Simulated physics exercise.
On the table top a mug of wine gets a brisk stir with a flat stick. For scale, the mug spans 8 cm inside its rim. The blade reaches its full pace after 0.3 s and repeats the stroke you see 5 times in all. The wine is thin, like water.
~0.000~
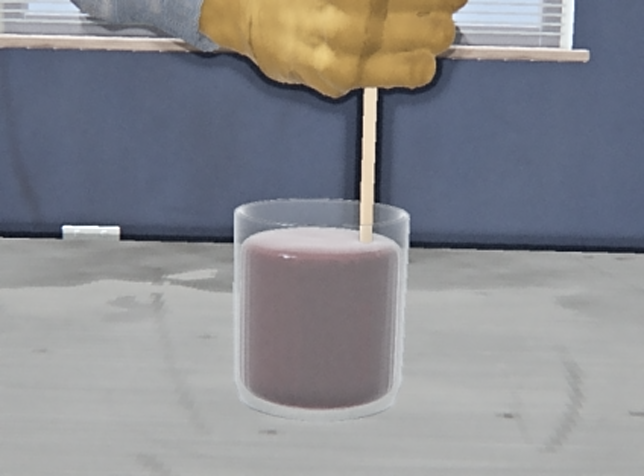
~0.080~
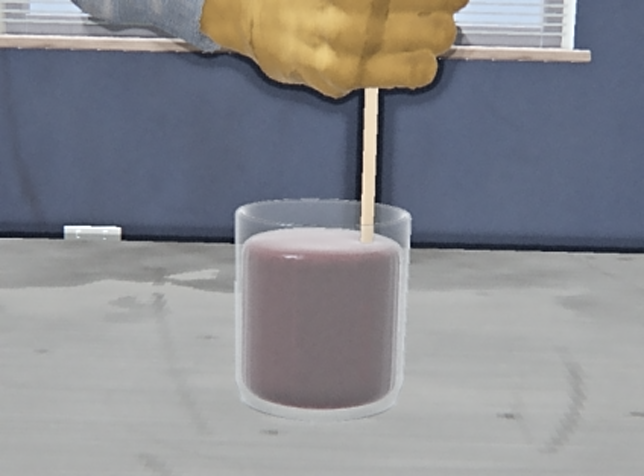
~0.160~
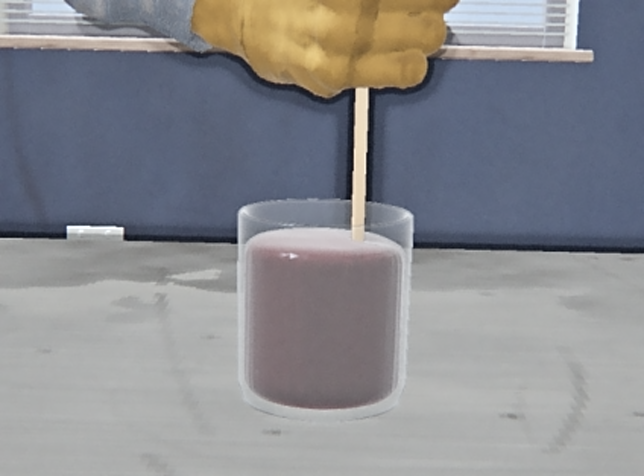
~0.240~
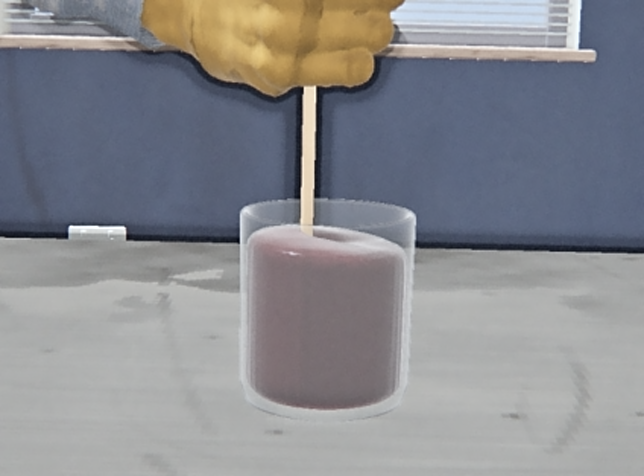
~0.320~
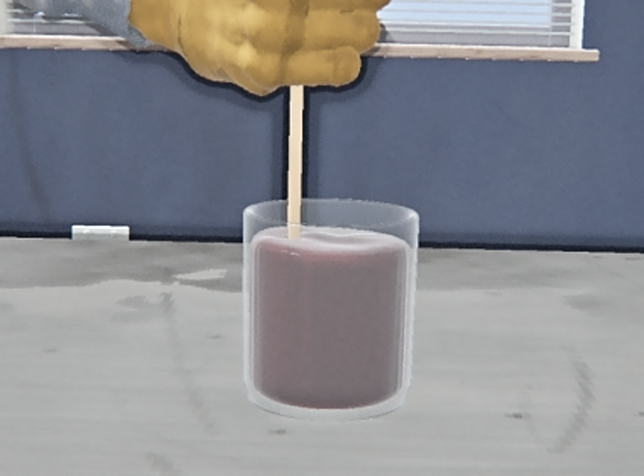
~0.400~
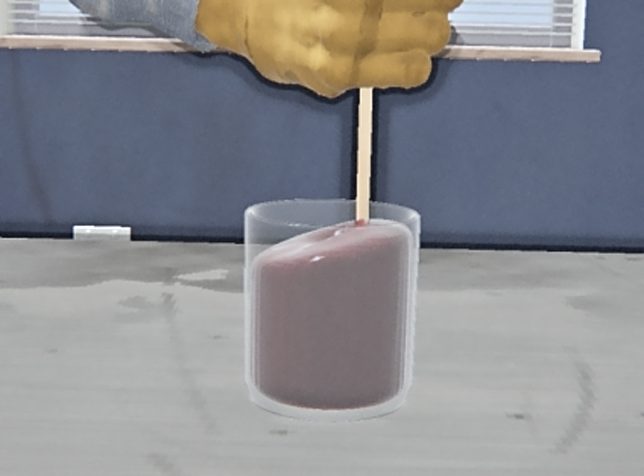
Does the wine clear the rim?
The mug slops over.
Then, 0.75 s in, 0 ml is over the rim.
Then, 1.09 s in, 2 ml is over the rim.
Then, 1.43 s in, 4 ml is over the rim.
Then, 1.78 s in, 5 ml is over the rim.
Finally, 5 ml is over the rim.
